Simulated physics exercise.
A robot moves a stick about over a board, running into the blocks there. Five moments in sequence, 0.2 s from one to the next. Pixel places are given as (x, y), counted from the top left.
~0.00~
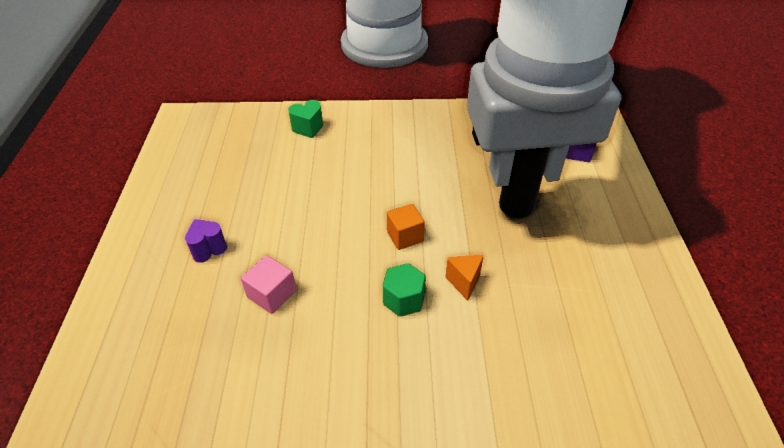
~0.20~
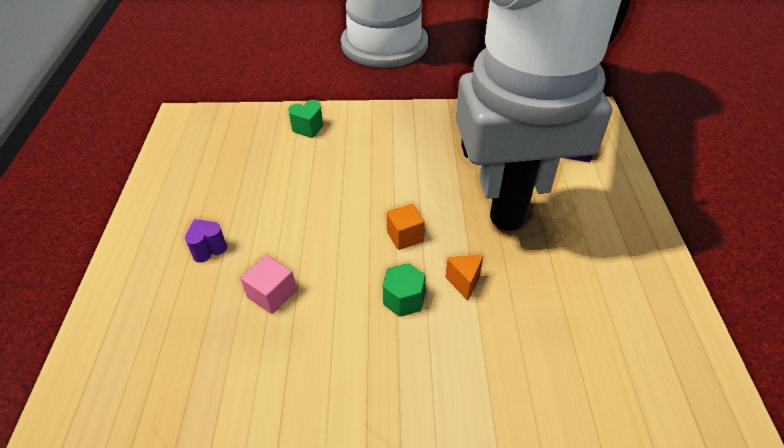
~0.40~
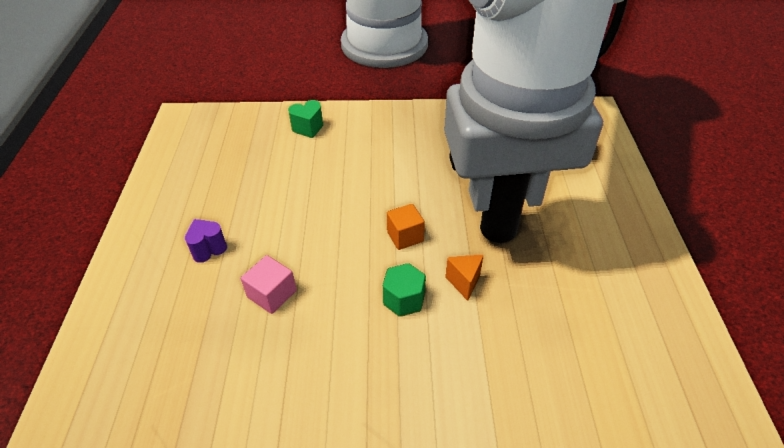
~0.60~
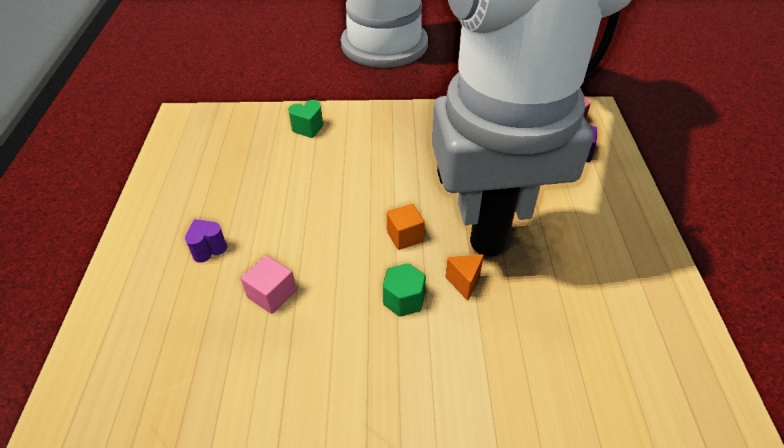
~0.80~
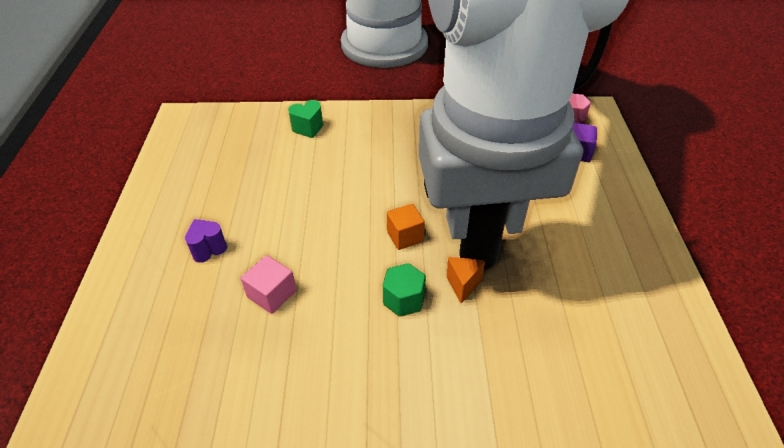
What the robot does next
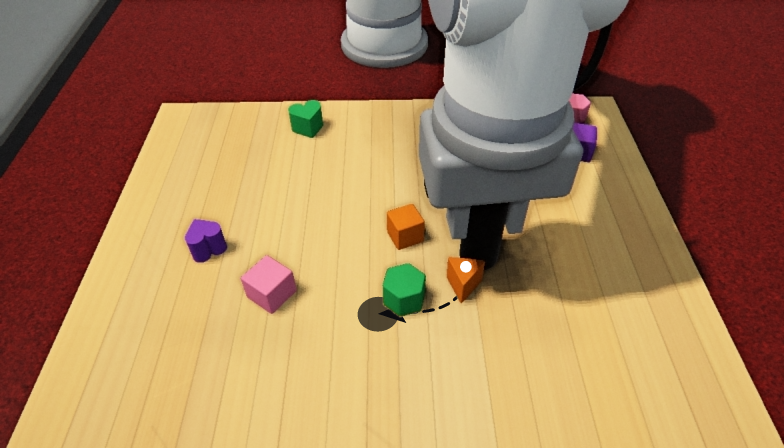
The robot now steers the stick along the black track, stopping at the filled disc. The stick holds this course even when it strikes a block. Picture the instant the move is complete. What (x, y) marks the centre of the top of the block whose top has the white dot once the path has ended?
At the end it should sit near (414, 322).
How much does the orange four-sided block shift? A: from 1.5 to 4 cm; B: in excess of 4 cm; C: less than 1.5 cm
C - less than 1.5 cm.
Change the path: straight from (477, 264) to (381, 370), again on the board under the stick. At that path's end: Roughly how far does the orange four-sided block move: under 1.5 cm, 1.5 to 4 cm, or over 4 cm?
Band: Under 1.5 cm.
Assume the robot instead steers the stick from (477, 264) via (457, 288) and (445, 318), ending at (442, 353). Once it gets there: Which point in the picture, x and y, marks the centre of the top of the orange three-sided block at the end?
At roughly (417, 355).
Drawn move, from (477, 264) over (460, 294) and (423, 311) to (378, 314); the dot is on the orange three-sided block.
What follows on the original path. One third of the way, stick at (460, 288); orange three-sided block at (444, 297), turned 30° clockwise.
Two thirds of the way, stick at (423, 305); green hexagon at (385, 278), turned 20° clockwise; orange three-sided block at (417, 320).
At the end, stick at (378, 307); green hexagon at (349, 270), turned 45° clockwise; orange four-sided block still; orange three-sided block at (414, 322).
